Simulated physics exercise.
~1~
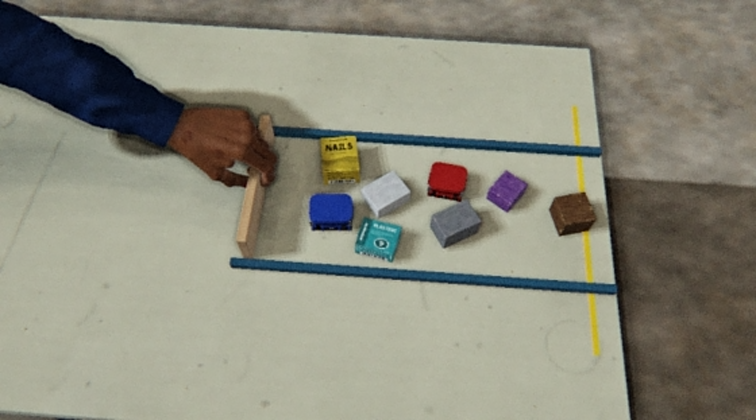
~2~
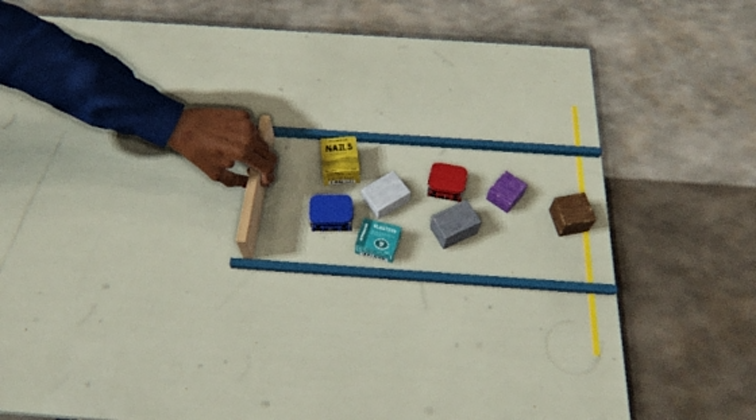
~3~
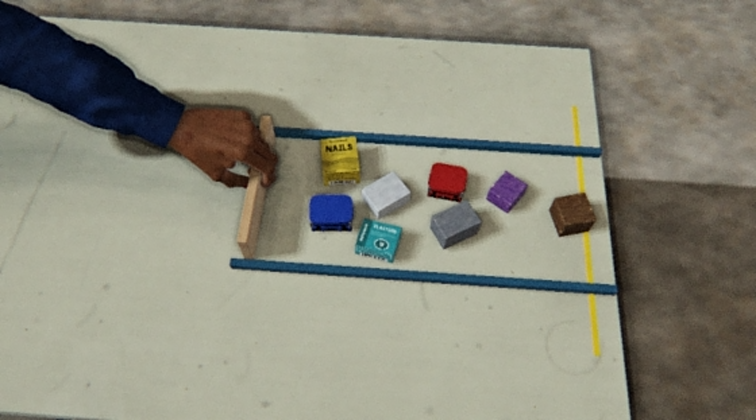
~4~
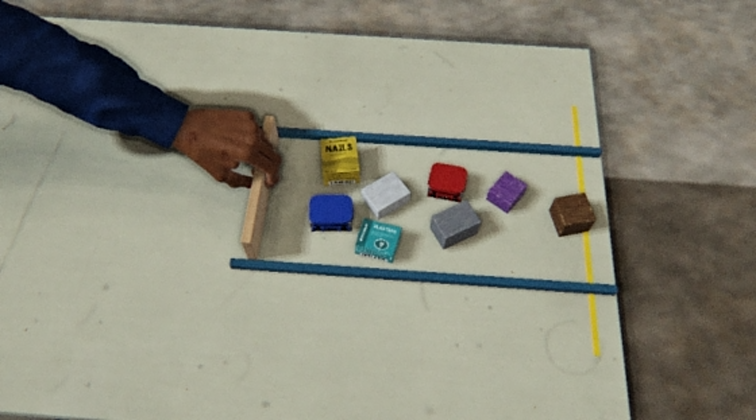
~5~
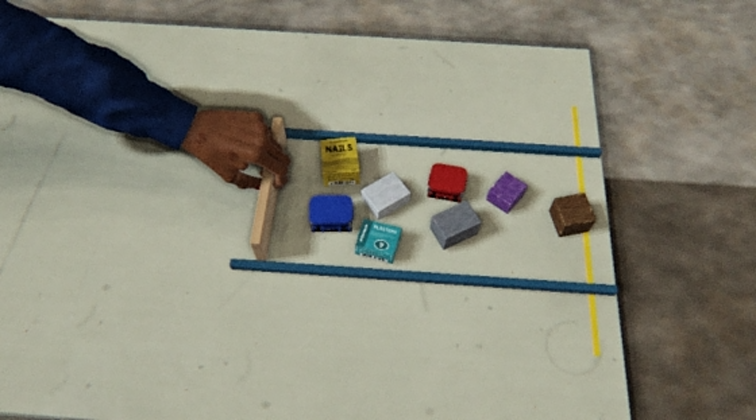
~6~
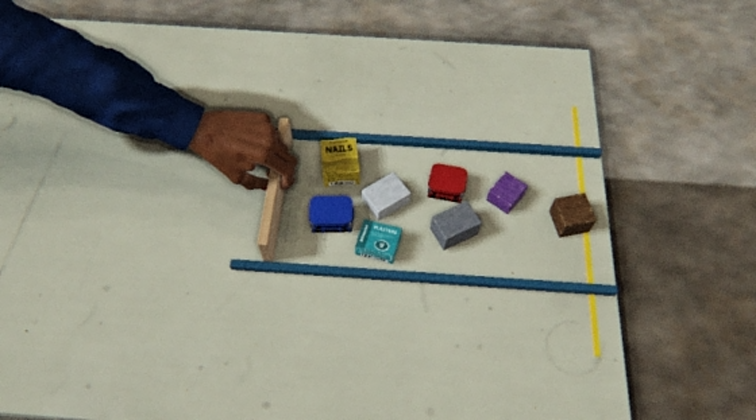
A dark-sleeved arm reaches in from the left, its hand holding a wooden board upright on a pale tabletop, seen from above at a slant by a still camera. Between two teal rails sit yellow, blue, white, turquoise, red, grey and purple items, with a brown block by the yellow tape at right. The hand holds nearly still, then slides the board slightly right; the items stay put.
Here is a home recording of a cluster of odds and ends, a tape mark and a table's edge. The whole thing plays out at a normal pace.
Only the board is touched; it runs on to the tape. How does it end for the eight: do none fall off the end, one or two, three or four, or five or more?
It ends with five or more off the end.
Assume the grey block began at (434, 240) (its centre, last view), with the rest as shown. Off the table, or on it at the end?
The grey block goes off.
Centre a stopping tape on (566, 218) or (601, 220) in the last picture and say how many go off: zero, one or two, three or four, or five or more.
With the tape at the first place the answer is five or over, and at the second place it's more than four.
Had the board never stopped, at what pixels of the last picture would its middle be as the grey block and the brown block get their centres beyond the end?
Near (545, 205) in the first case, near (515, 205) in the other.
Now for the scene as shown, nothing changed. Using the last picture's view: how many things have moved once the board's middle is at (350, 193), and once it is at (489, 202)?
The first number is 4, the next one 8.
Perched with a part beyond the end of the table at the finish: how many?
I get 2.
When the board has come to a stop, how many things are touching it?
2 in contact.
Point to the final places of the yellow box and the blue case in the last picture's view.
I'd say approximately (602, 169) and then (610, 238).
A little later, none off yet; brown block at rest near (572, 215); purple block at rest near (507, 193); grey block at rest near (455, 226).
Next, none off yet; brown block at rest near (572, 215); purple block shifted about its own width near (538, 196); grey block shifted well along near (523, 221).
Later still, one off so far; brown block on its side near (630, 263); purple block tilted a little near (619, 202); grey block shifted well along near (606, 227).
When it is over, the number that fall off is five or more; down, turquoise box, white block, red case, grey block, purple block and brown block.
